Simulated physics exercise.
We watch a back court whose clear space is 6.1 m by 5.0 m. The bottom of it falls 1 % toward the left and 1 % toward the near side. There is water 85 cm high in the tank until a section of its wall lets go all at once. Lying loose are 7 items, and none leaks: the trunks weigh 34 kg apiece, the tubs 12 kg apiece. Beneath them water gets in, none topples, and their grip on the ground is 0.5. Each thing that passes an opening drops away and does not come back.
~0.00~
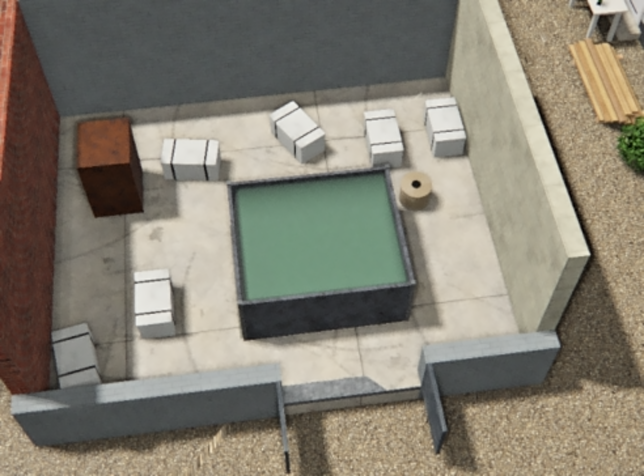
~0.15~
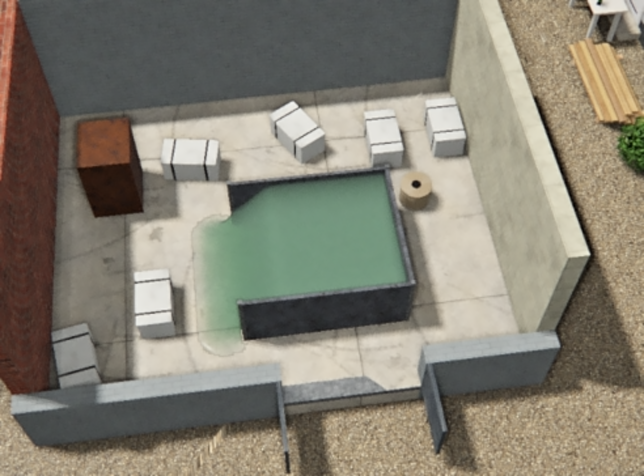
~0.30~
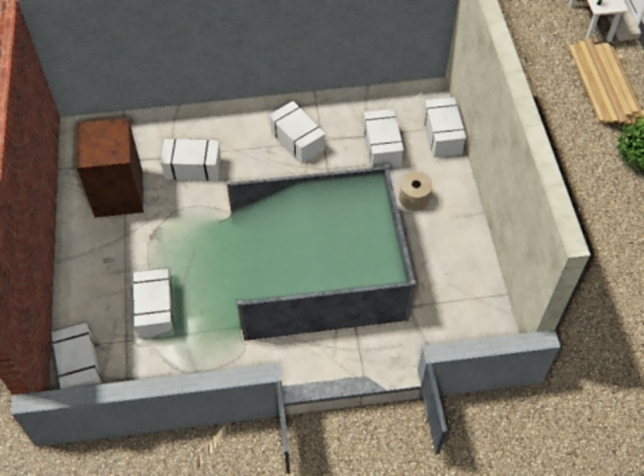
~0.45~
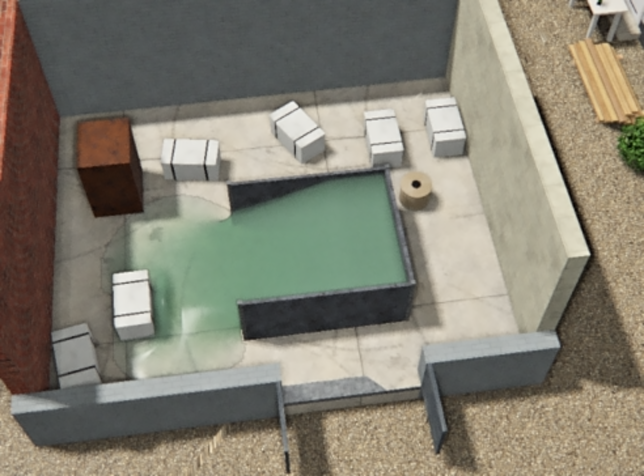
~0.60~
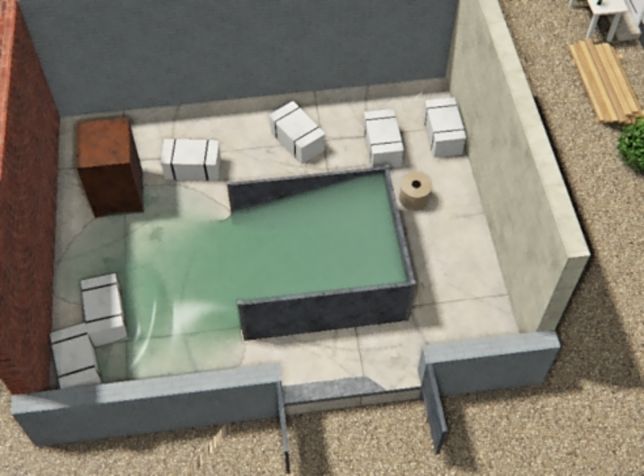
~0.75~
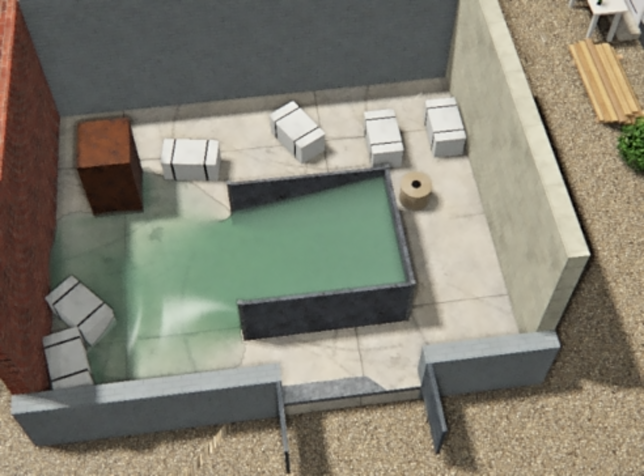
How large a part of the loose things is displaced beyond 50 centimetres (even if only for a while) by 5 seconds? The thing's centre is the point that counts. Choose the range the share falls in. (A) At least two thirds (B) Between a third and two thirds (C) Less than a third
The answer is B.
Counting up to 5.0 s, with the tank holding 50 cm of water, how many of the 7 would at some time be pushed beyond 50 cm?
Count under that change: 2.
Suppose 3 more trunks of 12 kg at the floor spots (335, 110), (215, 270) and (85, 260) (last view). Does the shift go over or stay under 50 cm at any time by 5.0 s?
Going through them in turn, I'd say beyond, beyond and beyond.
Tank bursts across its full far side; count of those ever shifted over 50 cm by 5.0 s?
In that case the number is 5.
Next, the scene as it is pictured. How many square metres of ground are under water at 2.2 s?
That flooded area is roughly 15 m2.
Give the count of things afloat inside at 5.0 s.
Count: 2.
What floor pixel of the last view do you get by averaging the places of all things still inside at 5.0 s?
The centre is close to (361, 202).
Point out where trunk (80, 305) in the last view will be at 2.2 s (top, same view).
Roughly at (122, 324).
After 1.1 s 1 of 7 are over 50 cm from their spots; 2 afloat.
After 2.2 s 1 of 7 are over 50 cm from their spots; 2 afloat.
After 3.5 s 2 of 7 are over 50 cm from their spots; 3 afloat.
After 5.0 s 4 of 7 are over 50 cm from their spots, and 4 have been at some point; 2 afloat.
